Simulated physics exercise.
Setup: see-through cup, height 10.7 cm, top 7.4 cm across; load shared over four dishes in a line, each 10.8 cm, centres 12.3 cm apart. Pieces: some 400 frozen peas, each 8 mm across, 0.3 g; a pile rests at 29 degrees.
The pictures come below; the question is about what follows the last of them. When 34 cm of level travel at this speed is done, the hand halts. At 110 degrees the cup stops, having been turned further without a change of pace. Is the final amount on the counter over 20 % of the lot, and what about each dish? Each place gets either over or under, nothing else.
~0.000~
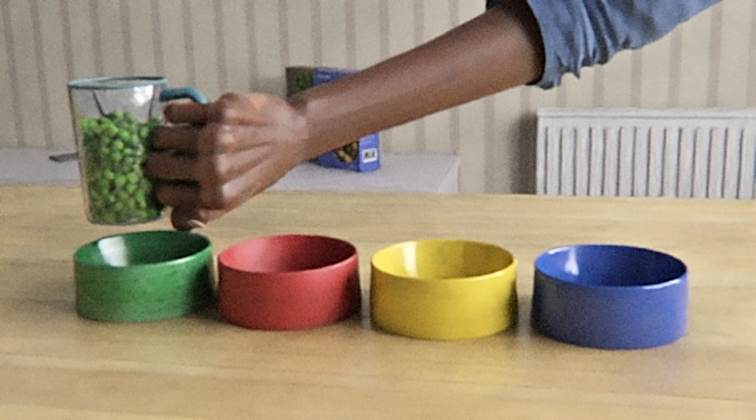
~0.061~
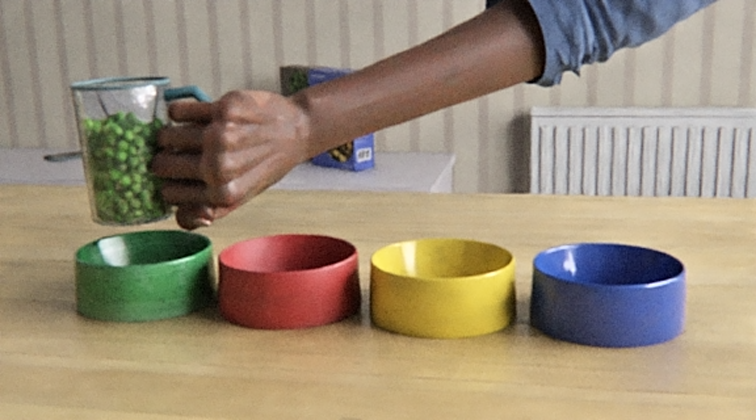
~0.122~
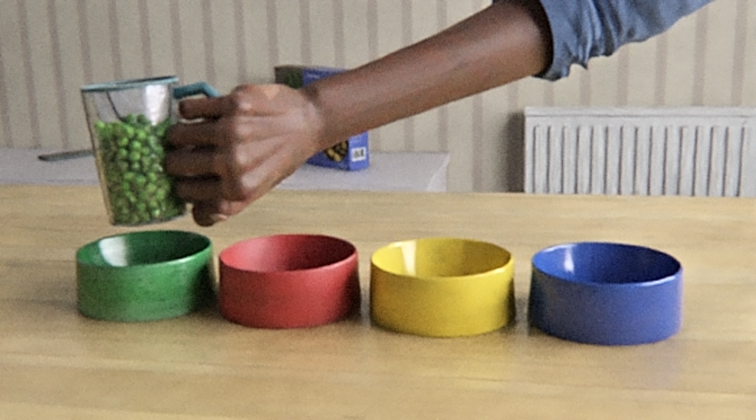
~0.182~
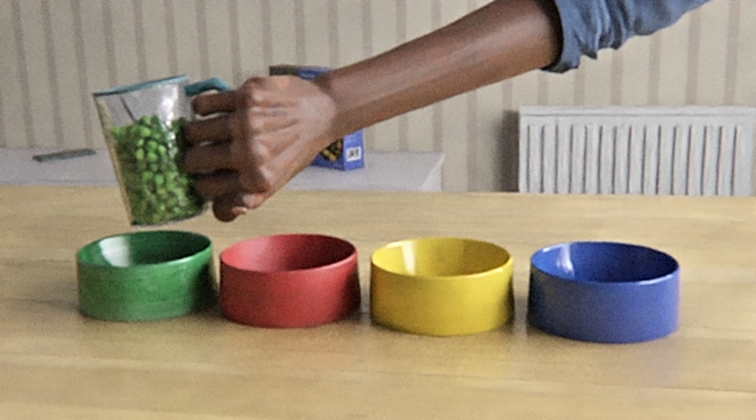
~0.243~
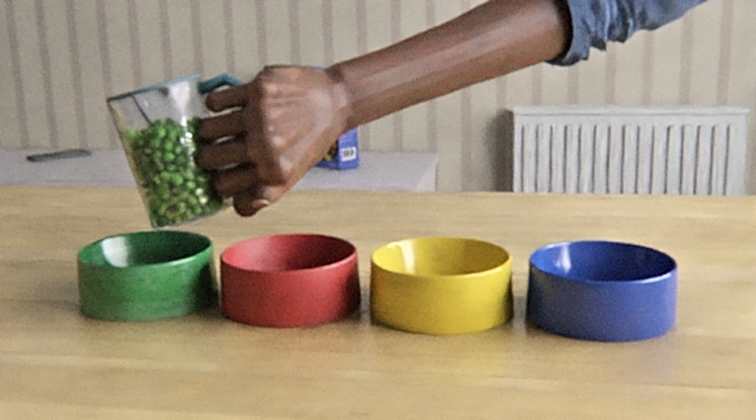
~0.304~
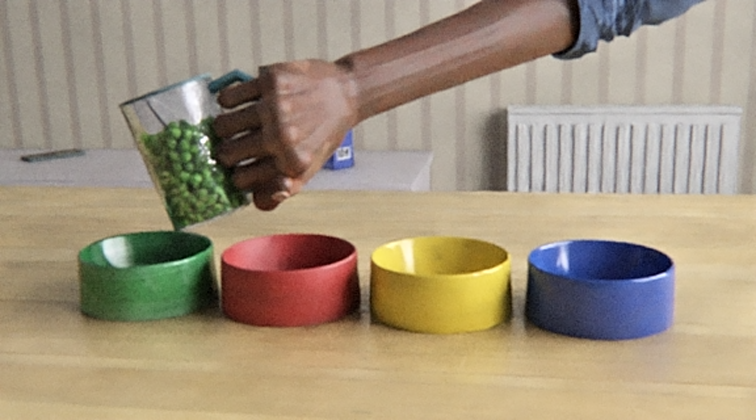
Here is the list: Red dish under, blue dish under, green dish under, yellow dish over, counter under.
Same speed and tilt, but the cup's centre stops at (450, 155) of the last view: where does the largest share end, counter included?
The biggest share ends at counter.
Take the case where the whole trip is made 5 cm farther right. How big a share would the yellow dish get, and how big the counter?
The yellow dish would get 30 and the counter 50.
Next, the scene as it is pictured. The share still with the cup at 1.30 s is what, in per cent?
Close to 100 % of the load.
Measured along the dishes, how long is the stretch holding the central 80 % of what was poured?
Roughly 6 cm of the row.
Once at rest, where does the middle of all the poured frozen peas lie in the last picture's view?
Resting centre estimate: Around (442, 281).
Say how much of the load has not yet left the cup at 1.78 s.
About 60 percent of the load.
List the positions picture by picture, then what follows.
Cup at (124, 150), tilt 0 degrees, lip at (75, 83), moved 0.0 cm; middle of the pieces at (122, 167); green dish at (144, 248); red dish at (288, 254); yellow dish at (443, 259); blue dish at (610, 265), in the first picture.
Cup at (128, 150), tilt 1 degrees, lip at (78, 84), moved 0.3 cm; middle of the pieces at (127, 167), in the second picture.
Cup at (141, 151), tilt 5 degrees, lip at (87, 88), moved 1.4 cm; middle of the pieces at (140, 168), in the third picture.
Cup at (157, 152), tilt 9 degrees, lip at (100, 93), moved 2.7 cm; middle of the pieces at (158, 169), in the fourth picture.
Cup at (173, 153), tilt 13 degrees, lip at (112, 99), moved 4.1 cm; middle of the pieces at (176, 169), in the fifth picture.
Cup at (190, 153), tilt 18 degrees, lip at (125, 104), moved 5.4 cm; middle of the pieces at (193, 170); green dish at (146, 249); red dish at (289, 252); yellow dish at (440, 256); blue dish at (600, 260). The cup turns about 75 degrees a second and travels 22 cm a second, in the sixth picture.
Then, at 0.90 s, tilt 61 degrees; cup holds 100 %.
Then, at 1.30 s, tilt 90 degrees; cup holds 100 %.
After 1.78 s, tilt 110 degrees; cup holds 60 %, yellow 40 %.
In the end, at 3.0 s, red 0 %, blue 0 %, green 0 %, yellow 100 %, counter 0 %.
